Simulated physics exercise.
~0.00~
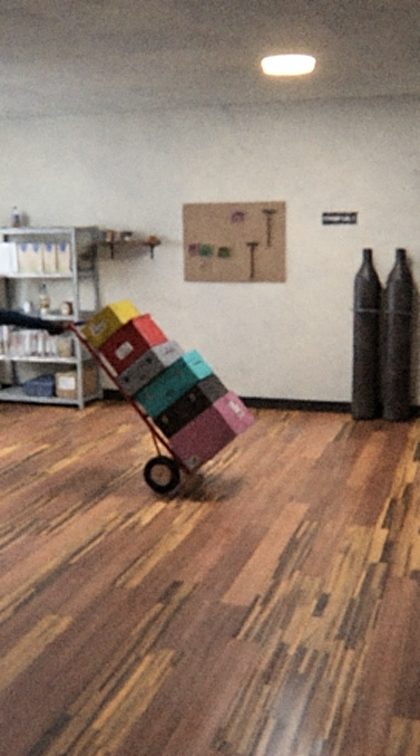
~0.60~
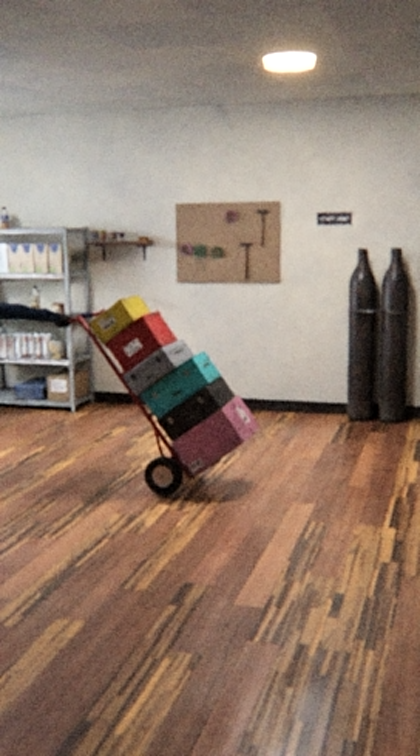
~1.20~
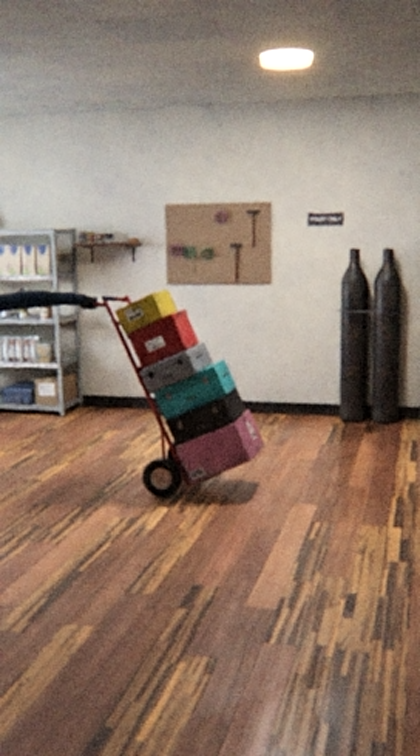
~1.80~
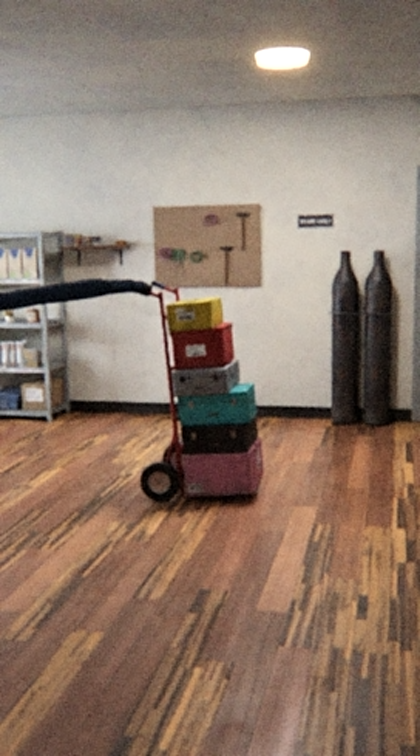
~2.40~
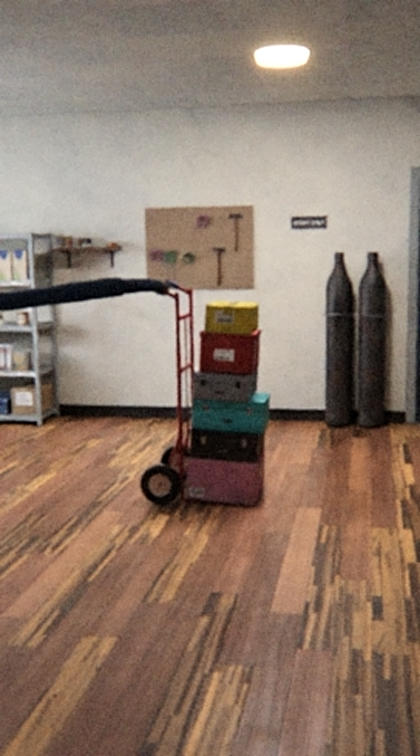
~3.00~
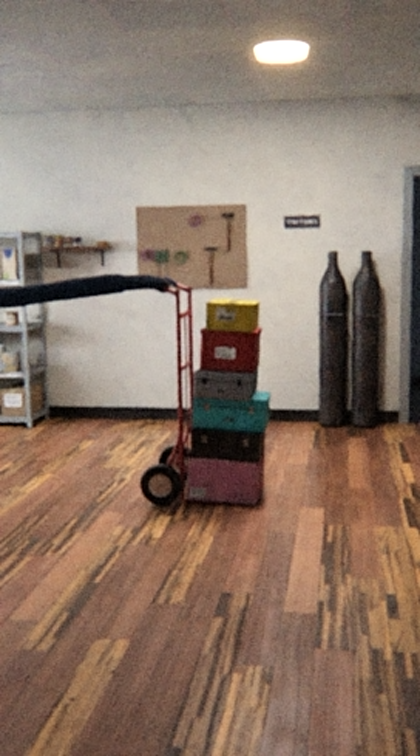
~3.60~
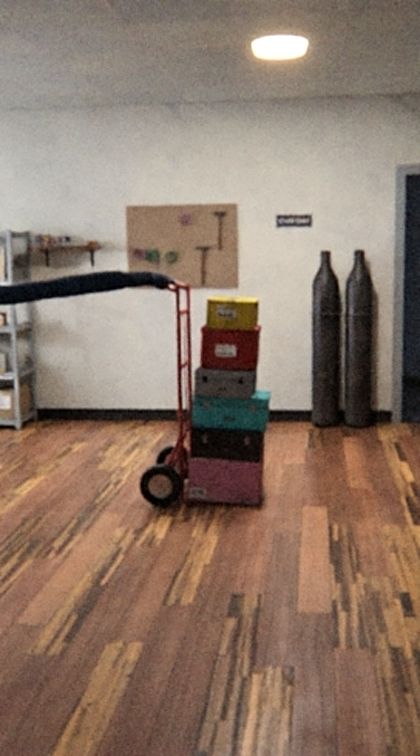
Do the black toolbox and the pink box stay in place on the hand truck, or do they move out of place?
Both stay in place, with the pink box at the bottom of the stack and the black toolbox on top of it.
